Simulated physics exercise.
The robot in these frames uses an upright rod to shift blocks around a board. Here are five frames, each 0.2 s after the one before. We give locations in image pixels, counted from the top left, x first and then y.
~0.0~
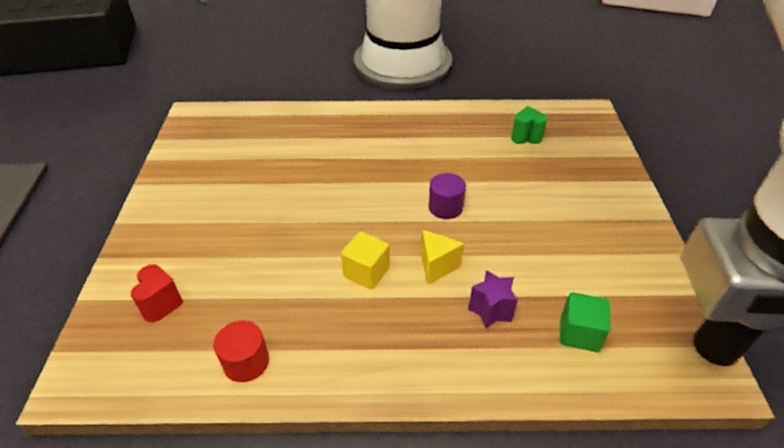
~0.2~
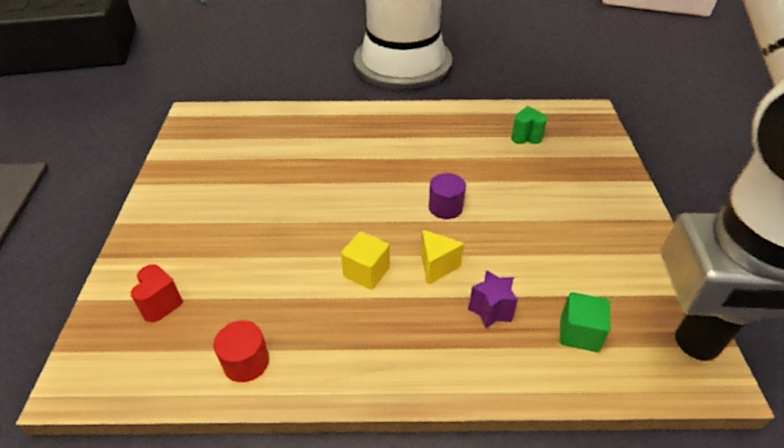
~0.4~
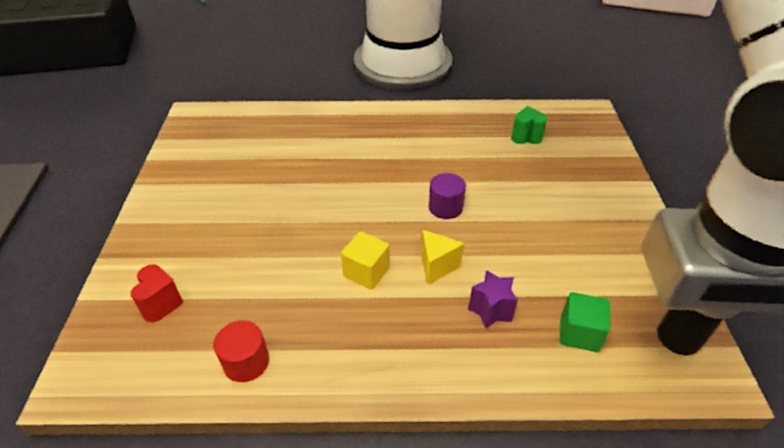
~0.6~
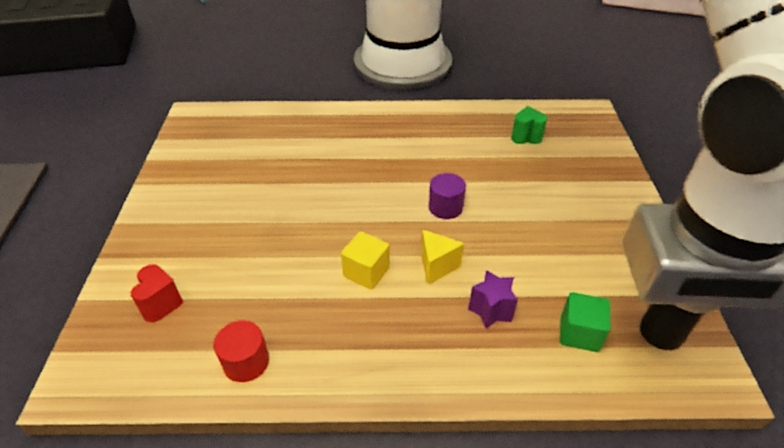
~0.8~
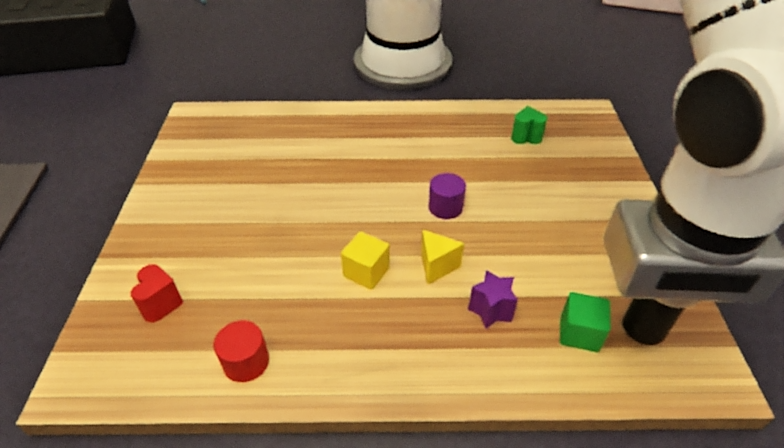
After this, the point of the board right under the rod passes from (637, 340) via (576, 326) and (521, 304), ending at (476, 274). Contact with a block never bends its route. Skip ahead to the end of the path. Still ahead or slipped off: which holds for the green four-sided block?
My prediction: No longer in front.
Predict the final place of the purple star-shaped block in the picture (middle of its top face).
Its top middle will sit at (467, 283).
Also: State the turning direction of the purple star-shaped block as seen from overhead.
Overhead view: Clockwise.
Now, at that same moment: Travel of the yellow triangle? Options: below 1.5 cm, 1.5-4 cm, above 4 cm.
Once the path is done, the yellow triangle lies within 1.5 cm of its present place.
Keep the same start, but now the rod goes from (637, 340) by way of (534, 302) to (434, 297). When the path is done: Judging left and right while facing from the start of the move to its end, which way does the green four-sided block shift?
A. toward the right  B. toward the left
That would be B.
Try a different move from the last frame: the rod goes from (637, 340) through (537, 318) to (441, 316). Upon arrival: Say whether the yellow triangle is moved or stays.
It will be resting on its spot.
On the path given first. One third of the way, rod (579, 313); green four-sided block (543, 306), turned 25° anticlockwise.
Two thirds of the way, rod (523, 290); purple star-shaped block (469, 284), turned 45° clockwise; green four-sided block (504, 304), turned 55° anticlockwise.
At the end, rod (478, 262); yellow triangle in place; purple star-shaped block (467, 283), turned 35° clockwise; green four-sided block (502, 305), turned 60° anticlockwise.
